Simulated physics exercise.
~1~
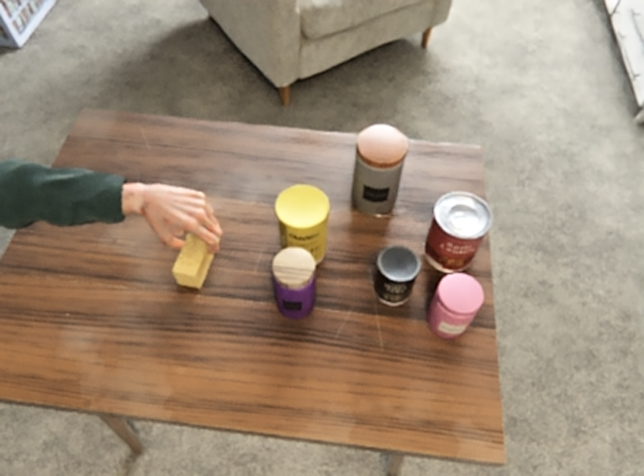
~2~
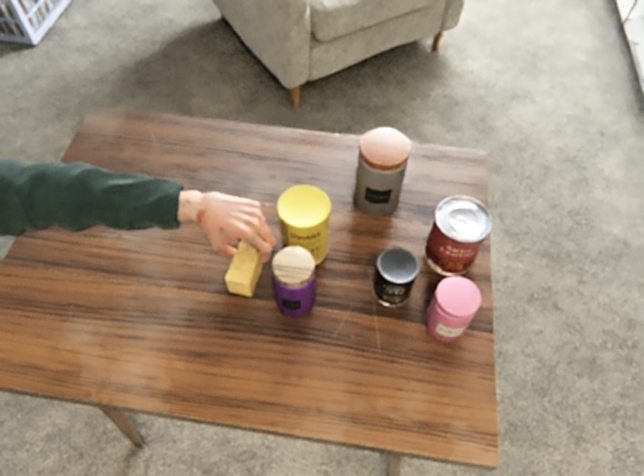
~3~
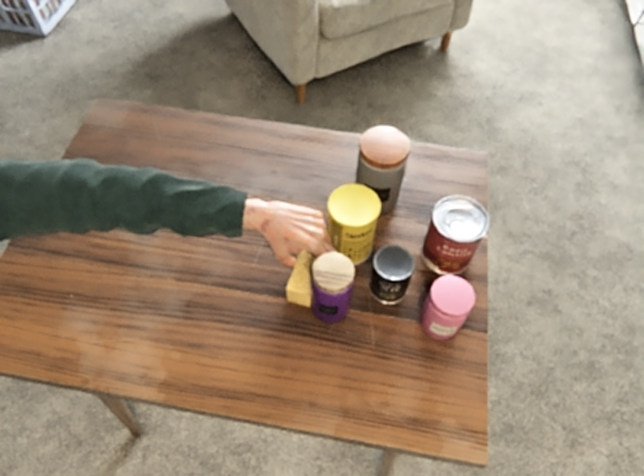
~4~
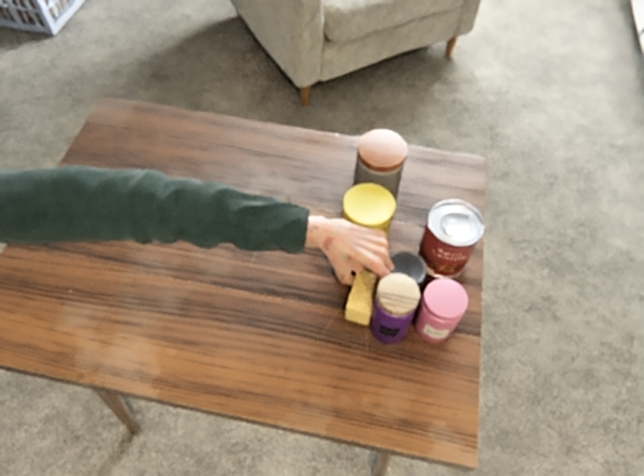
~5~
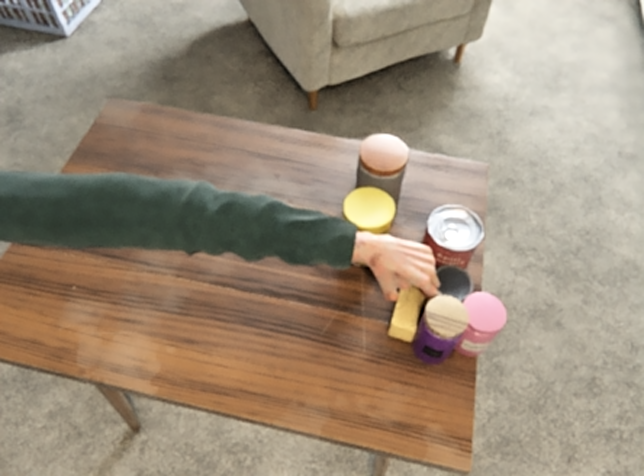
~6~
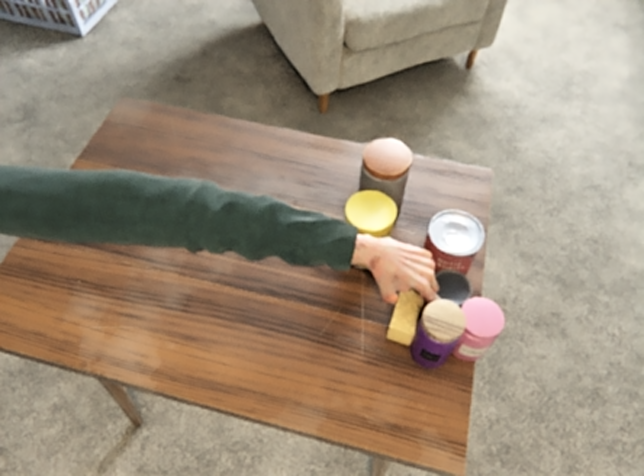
On a wooden table in a carpeted room, a hand slid a yellow block right, pushing purple and yellow containers along, then black and pink ones, before stopping with everything upright on the table and the red and grey containers still in place.
